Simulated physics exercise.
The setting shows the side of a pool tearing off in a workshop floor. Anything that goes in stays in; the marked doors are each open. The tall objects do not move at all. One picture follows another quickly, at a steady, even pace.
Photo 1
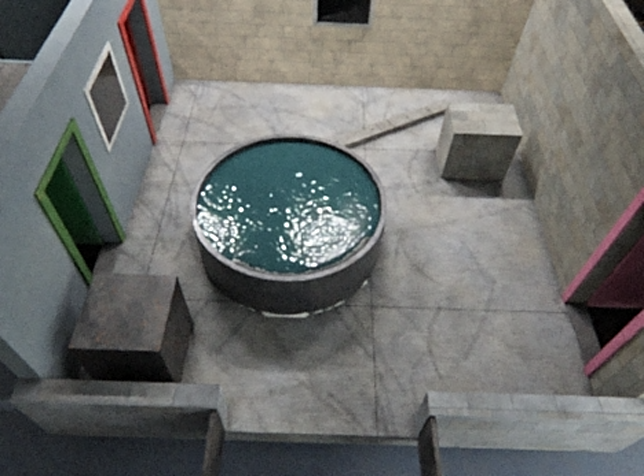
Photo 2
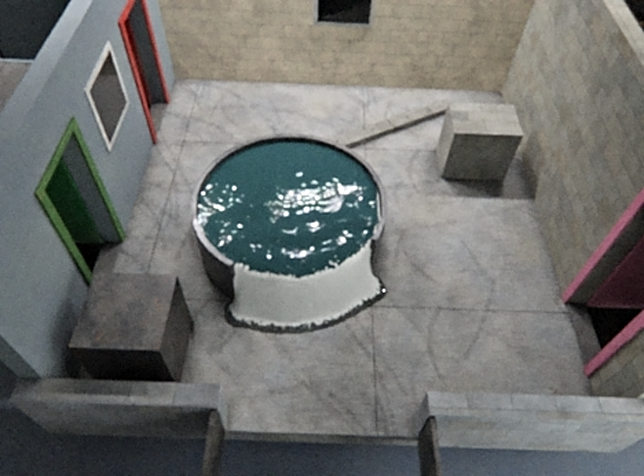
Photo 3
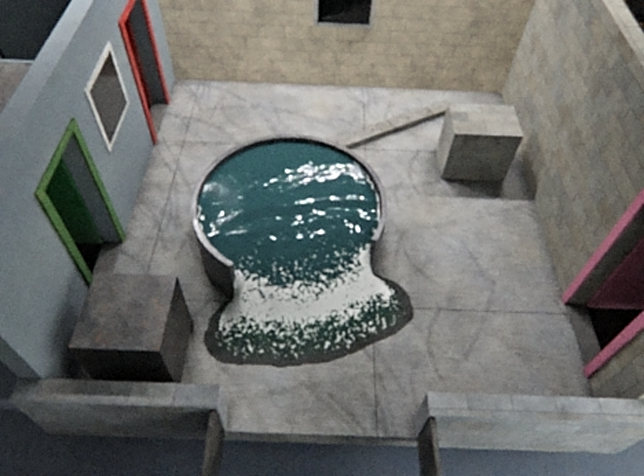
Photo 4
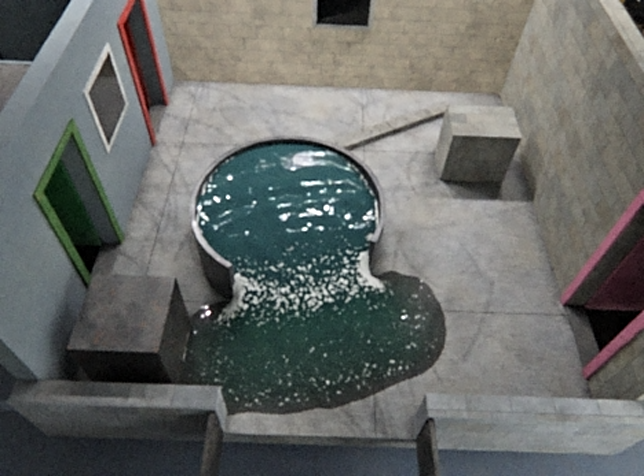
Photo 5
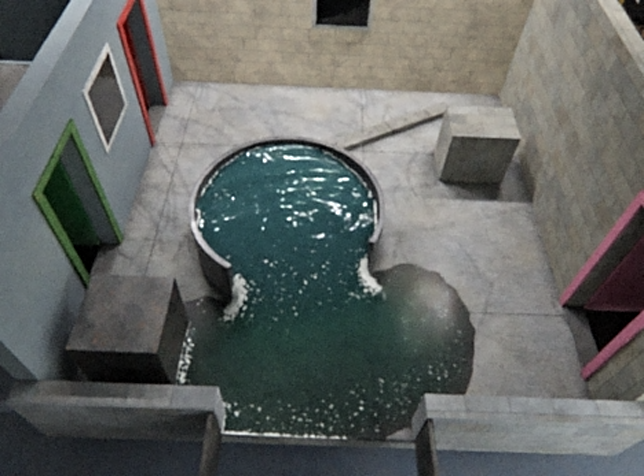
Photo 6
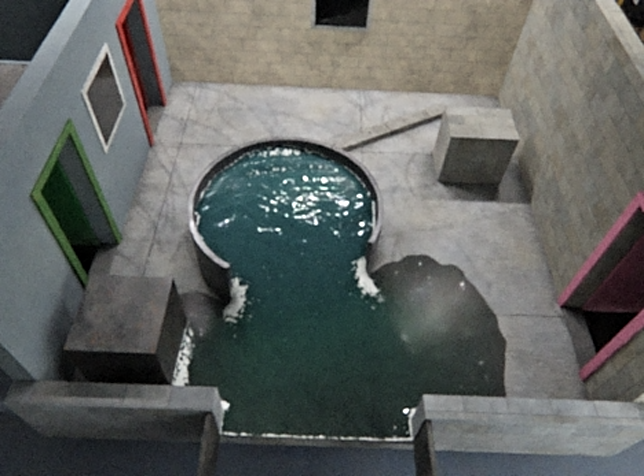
Green water bursts from the front of a round pool and spreads across the floor.
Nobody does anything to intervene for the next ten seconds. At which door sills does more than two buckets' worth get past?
Outcome: The green door receives no more than two buckets; the pink door receives more than two buckets; the red door receives no more than two buckets.
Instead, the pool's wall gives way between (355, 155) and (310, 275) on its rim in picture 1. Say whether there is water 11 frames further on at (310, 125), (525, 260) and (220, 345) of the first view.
Point by point: Unwetted; soaked; unwetted.
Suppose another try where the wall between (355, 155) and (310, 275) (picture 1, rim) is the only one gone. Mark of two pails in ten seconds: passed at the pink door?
Note: Pink overshoots.
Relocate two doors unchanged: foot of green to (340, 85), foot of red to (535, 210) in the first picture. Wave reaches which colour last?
Dead last is the green-painted one.
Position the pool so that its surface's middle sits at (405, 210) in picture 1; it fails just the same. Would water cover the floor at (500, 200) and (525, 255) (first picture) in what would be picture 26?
As listed: Awash, under water.
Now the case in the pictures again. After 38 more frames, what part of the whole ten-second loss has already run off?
Close to 90 per cent, I'd say.
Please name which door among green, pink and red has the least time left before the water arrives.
I'd say the door marked pink.
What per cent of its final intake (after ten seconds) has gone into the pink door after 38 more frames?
Share at that point: Close to 90 in a hundred.
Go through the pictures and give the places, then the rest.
The first picture shows the pool at (290, 203) is whole and still.
In the second picture, water pours out at (310, 299) and has run to (230, 306).
In the third picture, water pours out at (310, 301) and has run to (211, 336).
In the fourth picture, water pours out at (308, 304) and has run to (183, 374).
In the fifth picture, the front is at a hidden place, out from the gap at (308, 305).
In the sixth picture, water pours out at (306, 306) and has run to a hidden place.
A moment on, water covers 25 % of the floor; the green door not reached, the pink door wet at the sill, nothing in, the red door not reached.
Next, water covers 30 % of the floor; the green door wet at the sill, nothing in, the pink door under two buckets in, the red door not reached.
Then, water covers 50 % of the floor; the green door under two buckets in, the pink door over two buckets in, the red door not reached.
Later, water covers 75 % of the floor; the green door under two buckets in, the pink door far over two buckets in, the red door wet at the sill, nothing in.
In the end, water covers 95 % of the floor; the green door under two buckets in, the pink door far over two buckets in, the red door wet at the sill, nothing in.
